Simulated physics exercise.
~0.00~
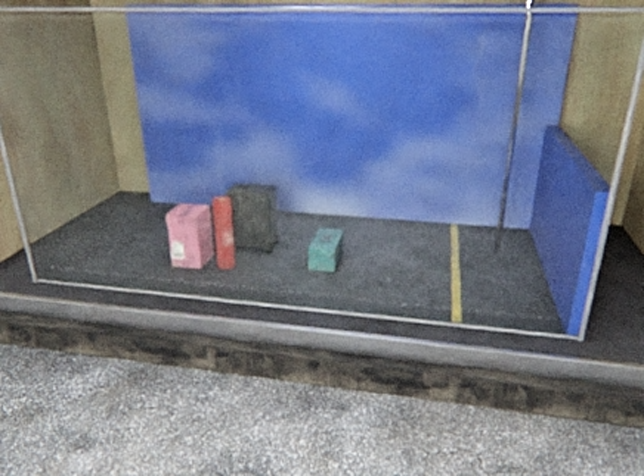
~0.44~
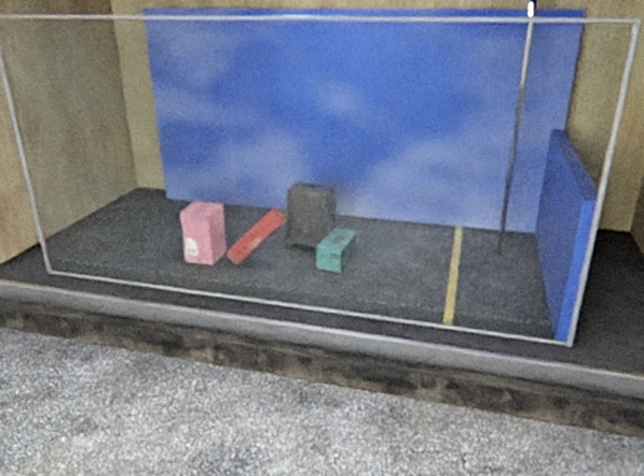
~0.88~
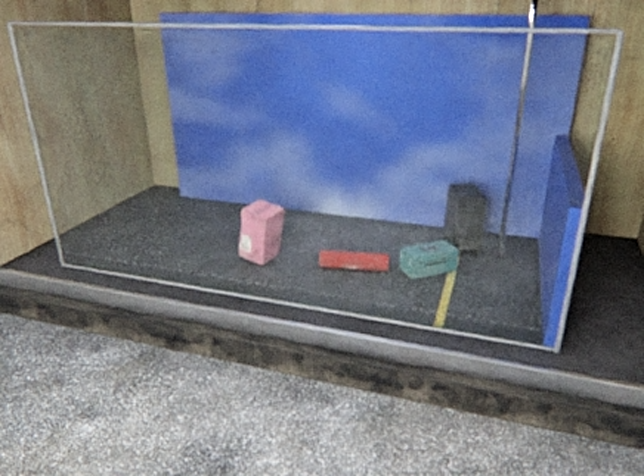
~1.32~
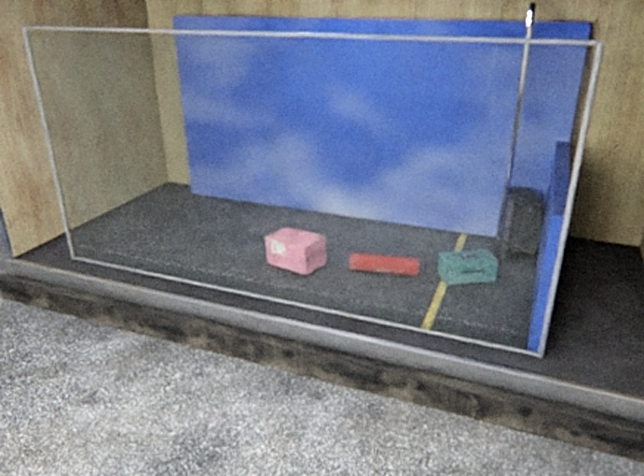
In this clip, a black case, red roll, pink pack and teal toolbox slide right across a dark bay floor, the roll and then the pack toppling onto their sides; the case and toolbox end past the yellow line, while the roll and pack stop short.
